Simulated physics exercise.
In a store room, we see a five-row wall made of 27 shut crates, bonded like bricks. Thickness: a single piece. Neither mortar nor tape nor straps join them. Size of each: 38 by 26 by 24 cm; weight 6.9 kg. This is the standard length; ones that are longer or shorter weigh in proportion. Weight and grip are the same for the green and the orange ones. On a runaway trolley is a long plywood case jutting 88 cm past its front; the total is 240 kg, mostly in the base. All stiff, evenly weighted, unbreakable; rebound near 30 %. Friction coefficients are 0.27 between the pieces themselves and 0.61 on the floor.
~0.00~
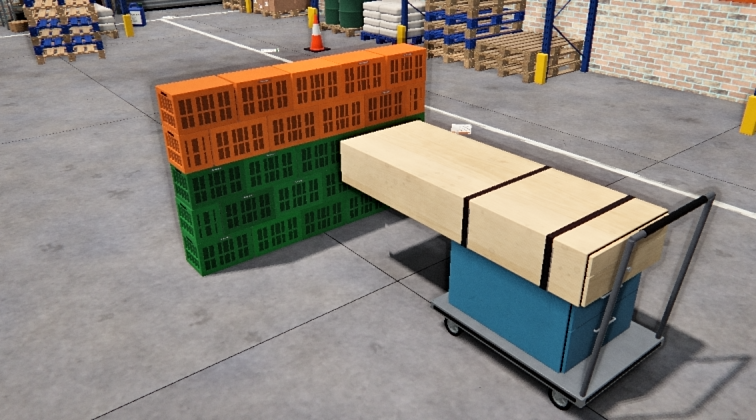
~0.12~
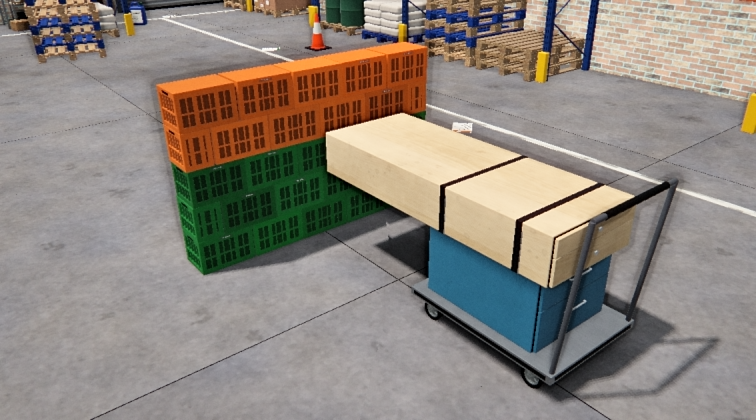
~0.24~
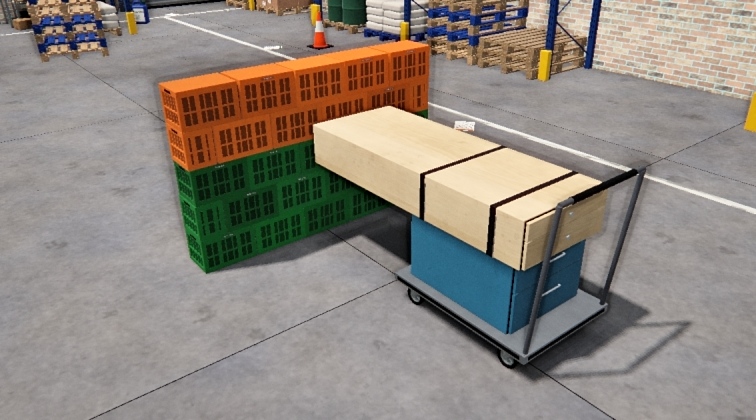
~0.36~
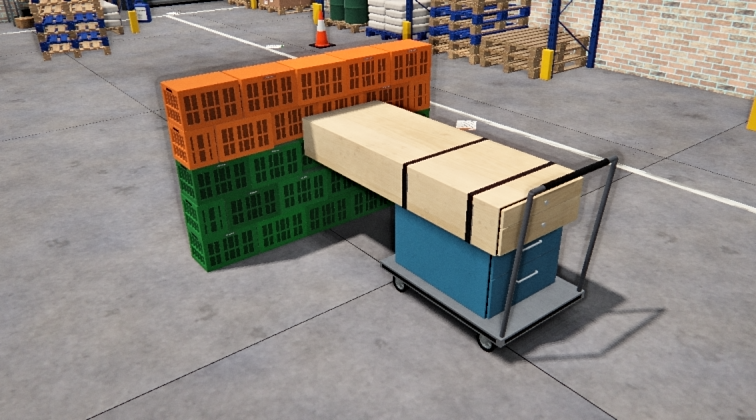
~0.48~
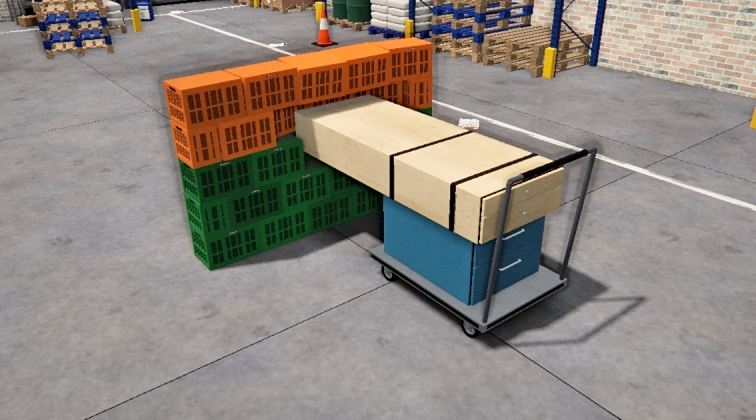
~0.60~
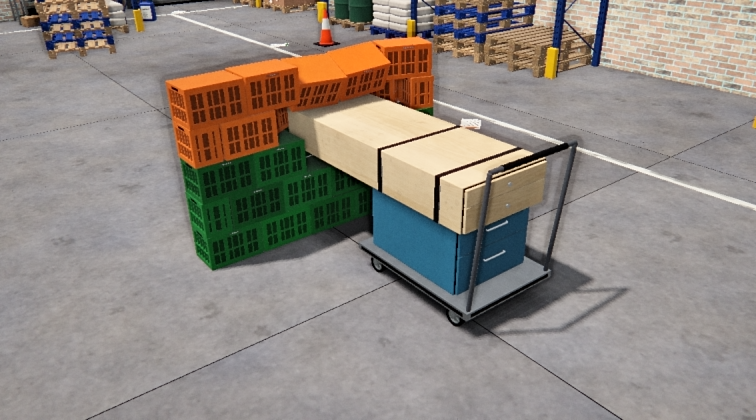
In a storeroom, a platform trolley carrying a long strapped wooden box on a blue cabinet moves left toward a wall of orange and green crates, and the box's end pushes into the upper orange crates, shifting and tilting several.
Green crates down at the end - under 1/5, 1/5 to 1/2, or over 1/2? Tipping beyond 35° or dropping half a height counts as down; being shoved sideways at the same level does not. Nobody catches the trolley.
Under 1/5.
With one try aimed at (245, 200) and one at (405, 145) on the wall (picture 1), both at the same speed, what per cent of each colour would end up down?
First try then second: Green 40 and 20, orange 70 and 40 per cent.
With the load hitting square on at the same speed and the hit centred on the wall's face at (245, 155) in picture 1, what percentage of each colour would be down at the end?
The green ones would be 20 per cent down and the orange ones 40 per cent.
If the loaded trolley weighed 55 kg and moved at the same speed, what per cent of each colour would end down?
Result: Green 10 and orange 60 in a hundred.
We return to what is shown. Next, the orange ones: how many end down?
For orange, the number down is 7.
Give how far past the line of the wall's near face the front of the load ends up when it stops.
Roughly 125 centimetres past it.
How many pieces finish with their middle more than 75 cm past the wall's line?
About 8 of them.
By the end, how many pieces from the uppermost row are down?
The number is 4.
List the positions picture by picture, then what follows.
In the first frame (each place is the centre of the face we see best), load (346, 156) 45 cm short of the wall; top green crate (218, 184); top orange crate (318, 87); all as stacked.
Load (331, 147) 28 cm short of the wall; top green crate (219, 183), in the second frame.
Load (318, 138) 10 cm short of the wall; top green crate (222, 182), in the third frame.
Load (307, 131) 57 mm into the wall's line; top green crate (223, 180); 5 have shifted, in the fourth frame.
Load (299, 125) 19 cm into the wall's line; top green crate (226, 179); top orange crate (323, 83) tilted 7°; 9 have shifted, in the fifth frame.
Load (292, 120) 32 cm into the wall's line; top green crate (228, 179); top orange crate (320, 95) tilted 28°; 10 have shifted, in the sixth frame.
By 0.78 s, load 51 cm past the wall's line, still rolling; 2 of the 16 green crates down (6 of 27 in all colours); top green crate unmoved; top orange crate tilted 48°.
By 1.16 s, load 88 cm past the wall's line, still rolling; 2 of the 16 green crates down (8 of 27 in all colours); top green crate unmoved; top orange crate on its side.
By 1.62 s, load 1.17 m past the wall's line, still rolling; 2 of the 16 green crates down (9 of 27 in all colours); top green crate unmoved; top orange crate on its side.
When it is over (2.4 s), load 1.25 m past the wall's line, stopped; 2 of the 16 green crates down (9 of 27 in all colours); top green crate unmoved; top orange crate on its side. That is 12 per cent. In pixels of the last frame, middles, top green crate near (219, 173), top orange crate near (265, 70).
